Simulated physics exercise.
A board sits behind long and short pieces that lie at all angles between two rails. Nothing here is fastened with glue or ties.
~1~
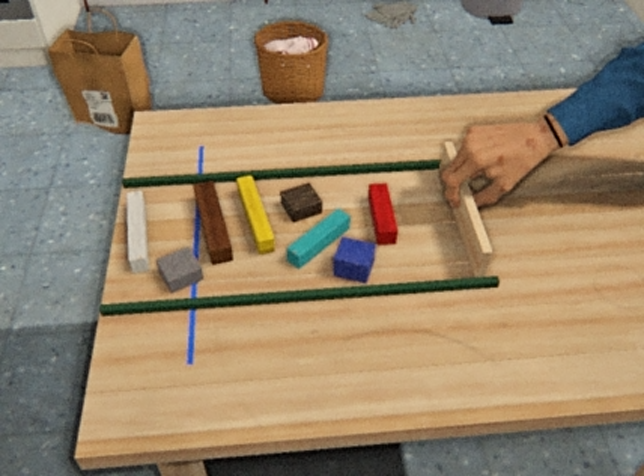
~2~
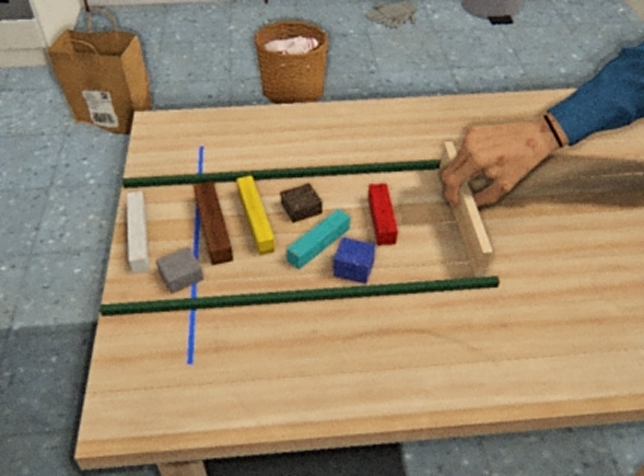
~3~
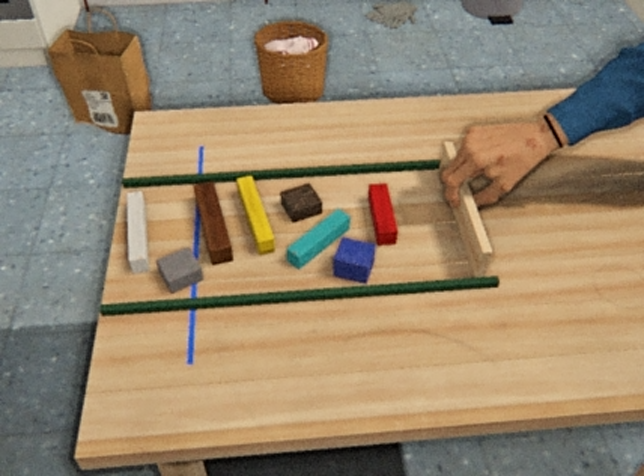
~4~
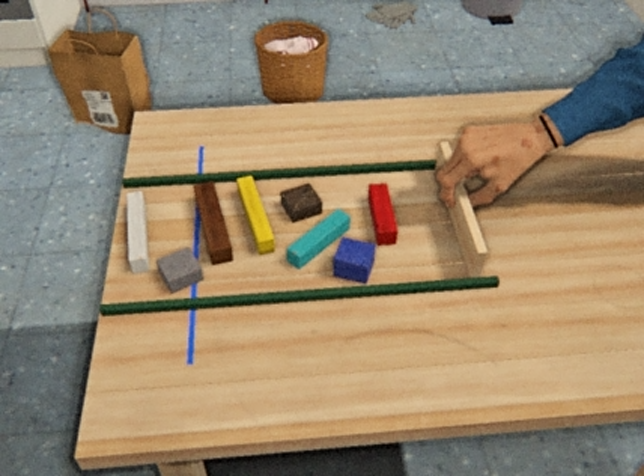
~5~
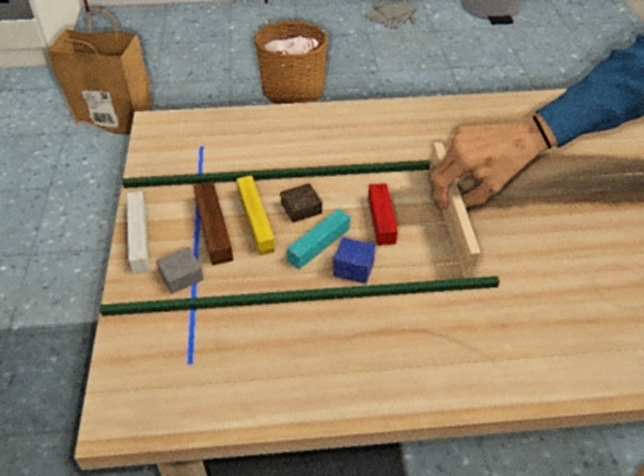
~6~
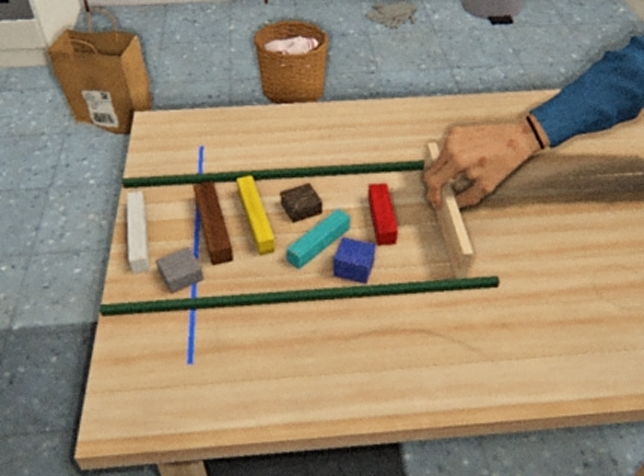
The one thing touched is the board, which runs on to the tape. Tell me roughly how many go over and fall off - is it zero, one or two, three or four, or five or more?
One to two.
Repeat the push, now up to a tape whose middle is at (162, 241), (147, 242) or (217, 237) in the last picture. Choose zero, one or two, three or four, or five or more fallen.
In the order the places were given: Three to four, more than four, zero.
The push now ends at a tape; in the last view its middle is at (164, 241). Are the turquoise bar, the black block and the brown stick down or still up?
What happens: The turquoise bar does not come off, the black block does not come off, the brown stick goes down.
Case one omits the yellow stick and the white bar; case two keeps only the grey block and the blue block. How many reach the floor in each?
The counts: 0 and 1.
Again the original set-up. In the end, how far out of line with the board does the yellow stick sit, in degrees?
Roughly 10° out of line.
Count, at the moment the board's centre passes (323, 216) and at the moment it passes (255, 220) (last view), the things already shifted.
First position 4; second position 7.
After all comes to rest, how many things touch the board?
All in all, 2.
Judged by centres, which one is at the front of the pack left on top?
It is the brown stick.
Soon after, none off yet; white bar at rest near (138, 231); grey block at rest near (180, 270); brown stick at rest near (213, 222).
In the end, the number that fall off is one or two; gone, white bar.
